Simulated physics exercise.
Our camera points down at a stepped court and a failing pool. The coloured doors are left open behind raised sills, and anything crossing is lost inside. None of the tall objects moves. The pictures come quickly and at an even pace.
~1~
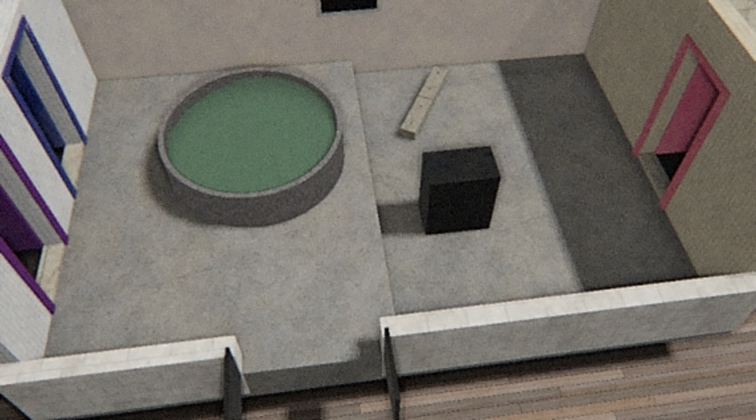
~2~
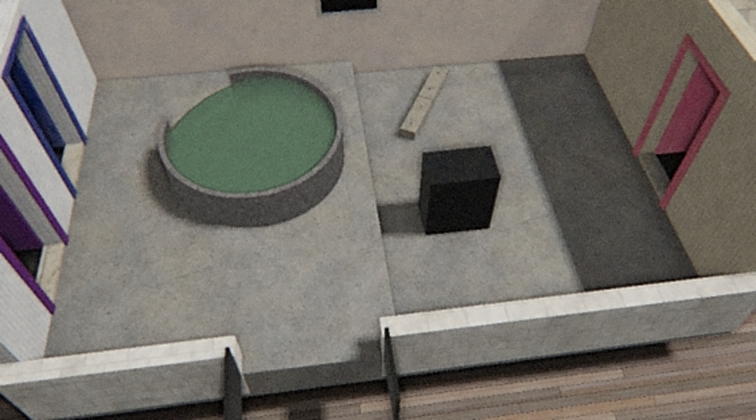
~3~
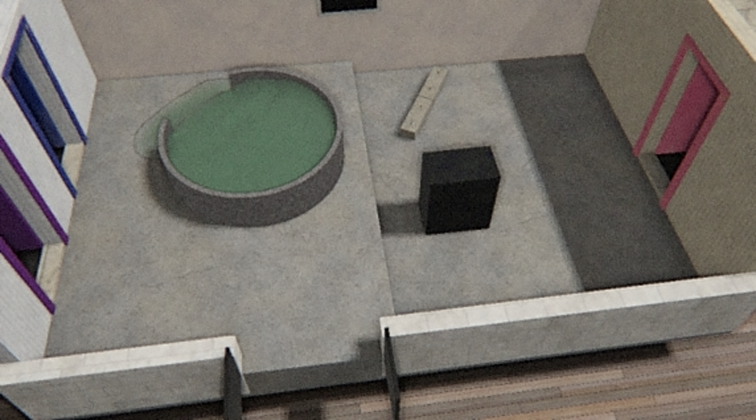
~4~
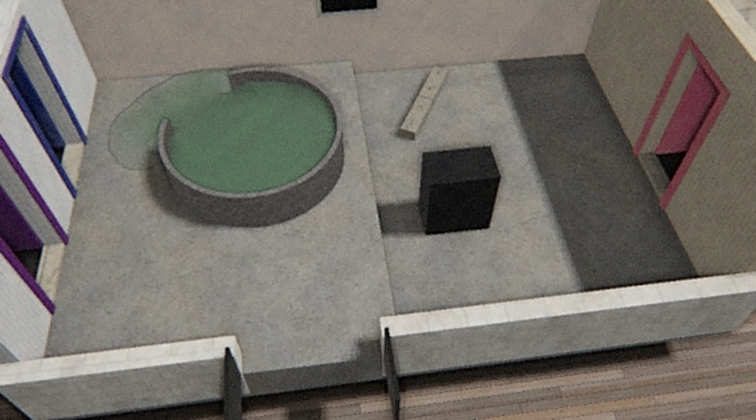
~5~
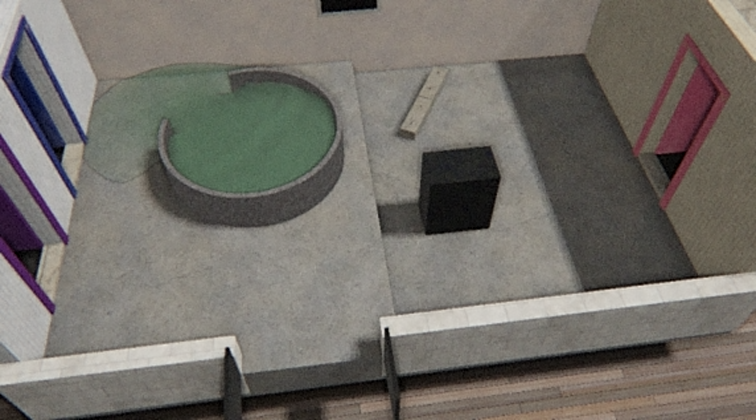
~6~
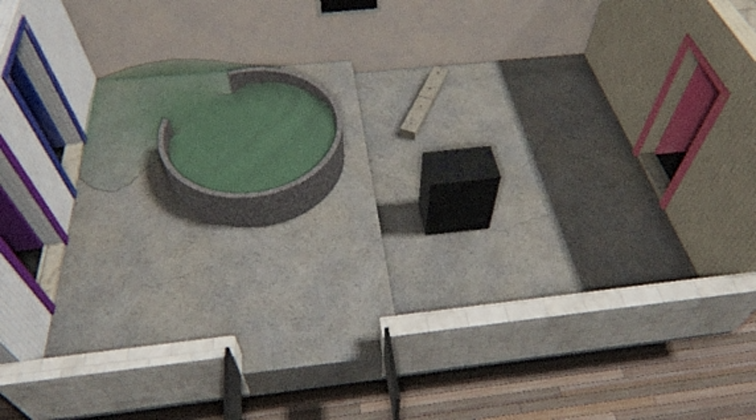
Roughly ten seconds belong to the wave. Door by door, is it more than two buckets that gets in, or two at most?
At the end, blue door: Over two buckets. Pink door: Two buckets at most. Purple door: Two buckets at most.
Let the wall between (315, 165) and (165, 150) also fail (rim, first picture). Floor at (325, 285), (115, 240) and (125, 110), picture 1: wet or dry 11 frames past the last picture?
Listed order gives sopping; sopping; left alone.
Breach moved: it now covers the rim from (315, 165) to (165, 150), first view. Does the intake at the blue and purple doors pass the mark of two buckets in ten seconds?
Result - blue door does not reach it, purple door tops the mark.
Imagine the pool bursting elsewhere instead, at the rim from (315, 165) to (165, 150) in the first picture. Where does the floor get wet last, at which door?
I'd go with the pink door.
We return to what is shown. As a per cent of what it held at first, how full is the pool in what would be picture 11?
72 percent or so.
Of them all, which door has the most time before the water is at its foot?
Observed: The pink door.
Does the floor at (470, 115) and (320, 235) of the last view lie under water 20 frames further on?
Untouched, then untouched.
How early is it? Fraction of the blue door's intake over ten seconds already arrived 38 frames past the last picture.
Share at that point: Roughly 85 %.
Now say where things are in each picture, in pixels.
In the first frame, the round pool at (252, 131) is whole and still.
In the second frame, water pours out on the round pool's far side and has run to a hidden place.
In the third frame, water pours out on the round pool's far side and has run to a hidden place.
In the fourth frame, water pours out on the round pool's far side and has run to (115, 142).
In the fifth frame, water pours out on the round pool's far side and has run to (92, 111).
In the sixth frame, water pours out on the round pool's far side and has run to (98, 82).
A moment on, water covers 10 % of the floor; the blue door under two buckets in, the pink door not reached, the purple door not reached.
Next, water covers 20 % of the floor; the blue door under two buckets in, the pink door not reached, the purple door wet at the sill, nothing in.
Then, water covers 35 % of the floor; the blue door over two buckets in, the pink door not reached, the purple door wet at the sill, nothing in.
Later, water covers 60 % of the floor; the blue door far over two buckets in, the pink door not reached, the purple door wet at the sill, nothing in.
In the end, water covers 85 % of the floor; the blue door far over two buckets in, the pink door wet at the sill, nothing in, the purple door wet at the sill, nothing in.
